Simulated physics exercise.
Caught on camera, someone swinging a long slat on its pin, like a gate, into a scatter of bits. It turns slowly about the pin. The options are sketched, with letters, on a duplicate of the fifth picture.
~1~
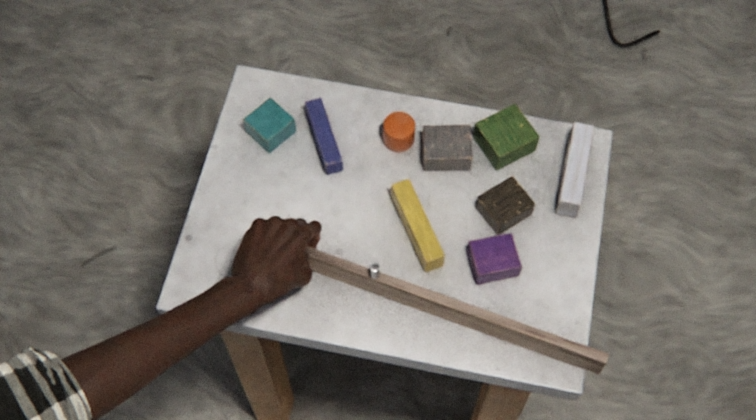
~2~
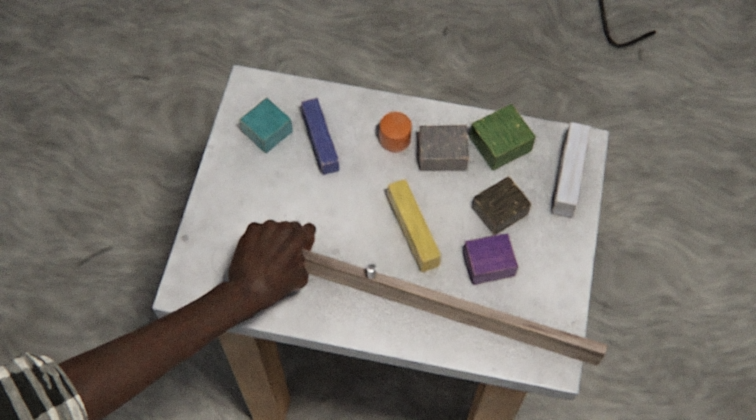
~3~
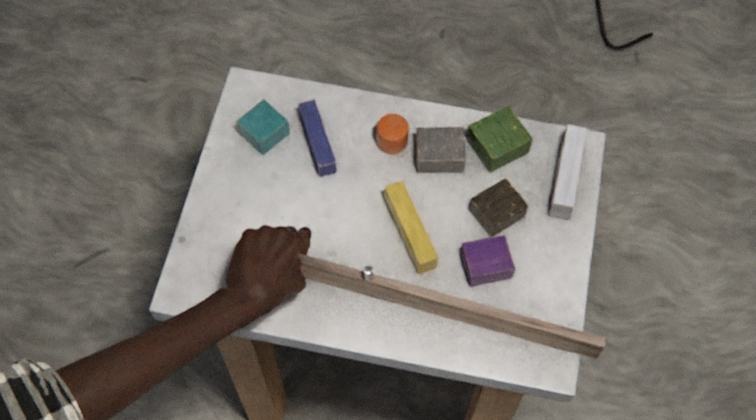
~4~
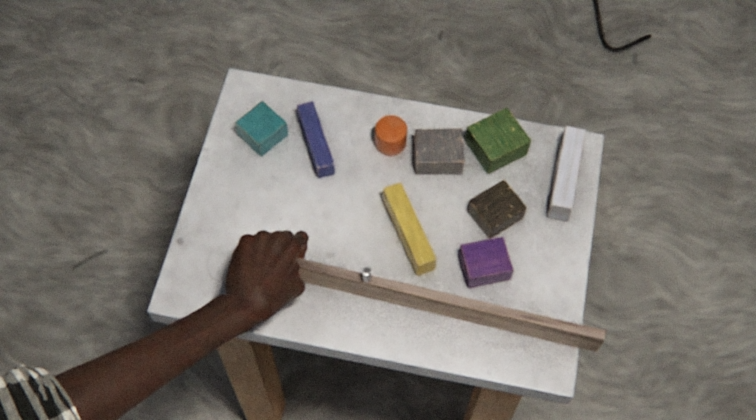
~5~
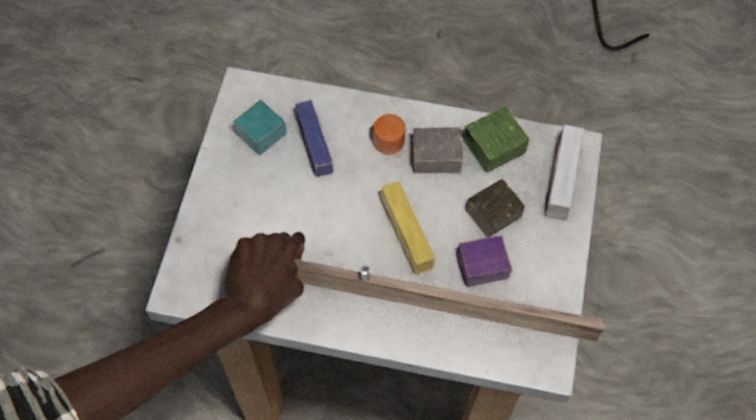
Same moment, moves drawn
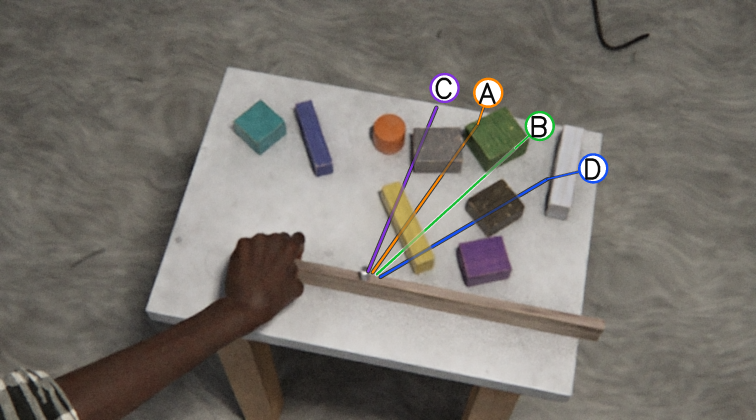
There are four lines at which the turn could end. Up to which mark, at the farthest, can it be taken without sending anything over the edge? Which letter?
At B, and not beyond.
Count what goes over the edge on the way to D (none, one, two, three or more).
The count is none.
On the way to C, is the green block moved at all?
Yes.
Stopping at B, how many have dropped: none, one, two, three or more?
By then, none.
On the marked copy, A at (427, 195); B at (448, 209); C at (404, 186); D at (466, 227).
Taking B. A third of the way, arm (487, 260); black block (495, 205); purple block (481, 248).
Two thirds of the way, arm (471, 223); white stick (558, 150); black block (490, 185).
When it is over, arm (450, 200); green block (482, 110); white stick (537, 127); nothing has fallen.
As for the rest, A drops the white stick and green block; C drops the white stick and green block; D is safe but short.
